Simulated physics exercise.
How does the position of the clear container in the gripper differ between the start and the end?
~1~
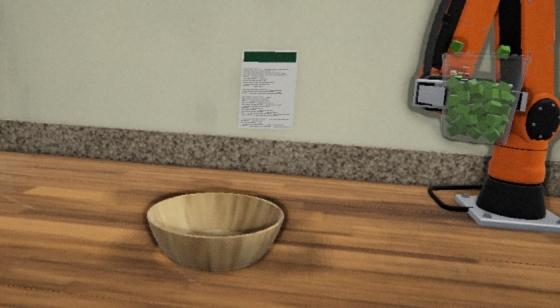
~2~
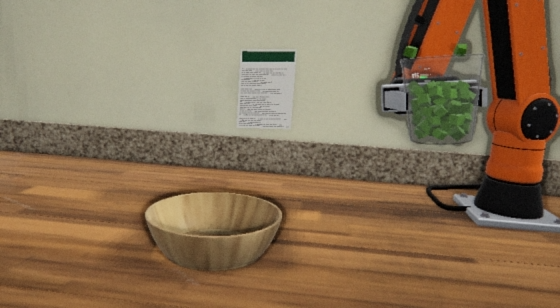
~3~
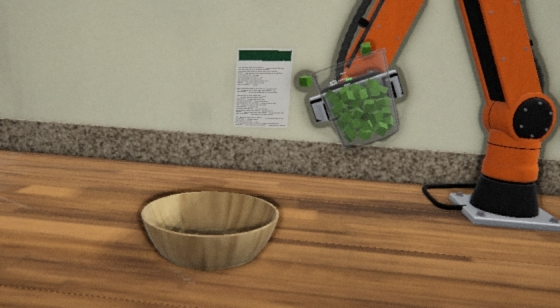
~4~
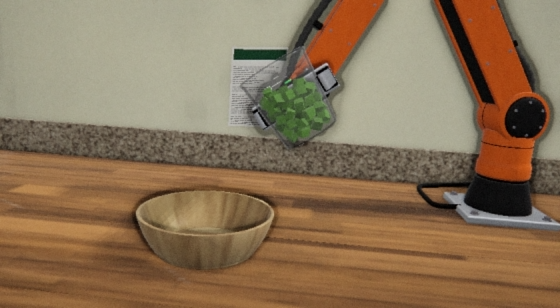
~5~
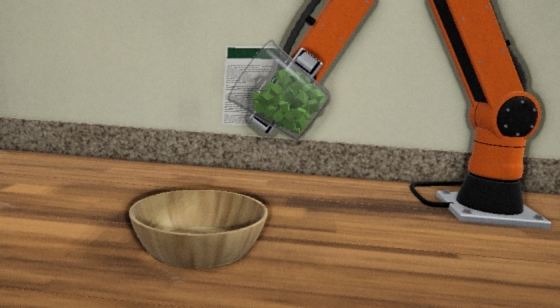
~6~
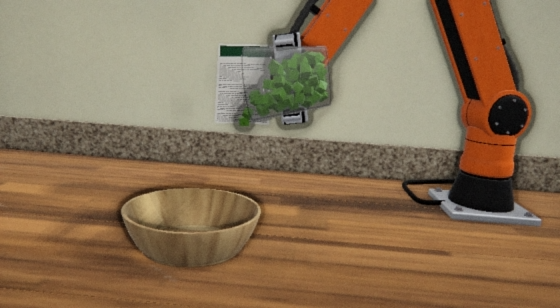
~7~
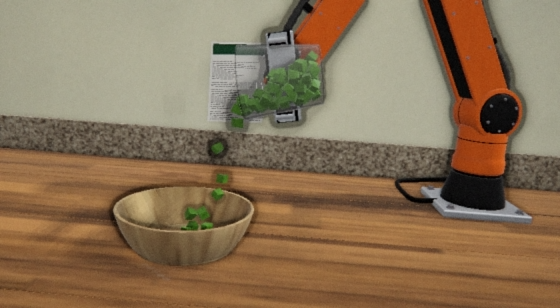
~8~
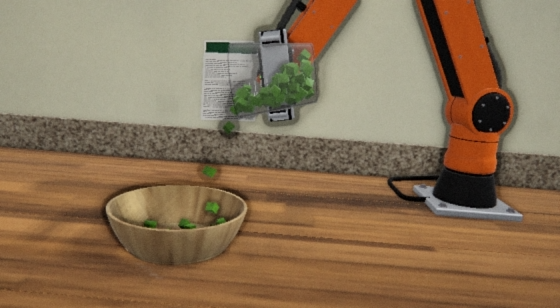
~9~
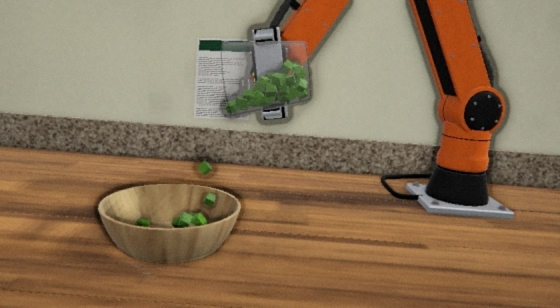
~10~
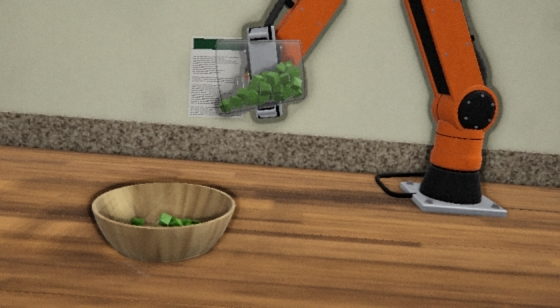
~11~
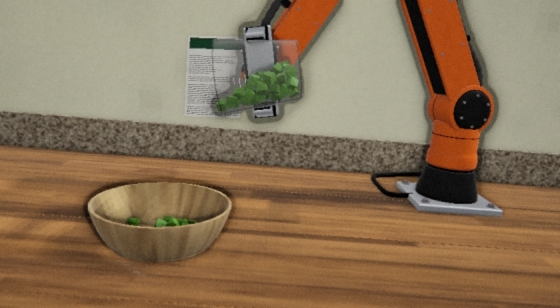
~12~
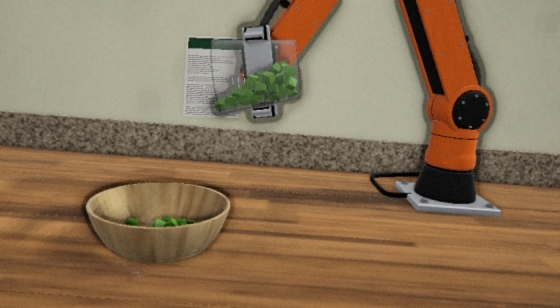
At the start the container is held upright, and at the end it is tipped over on its side.
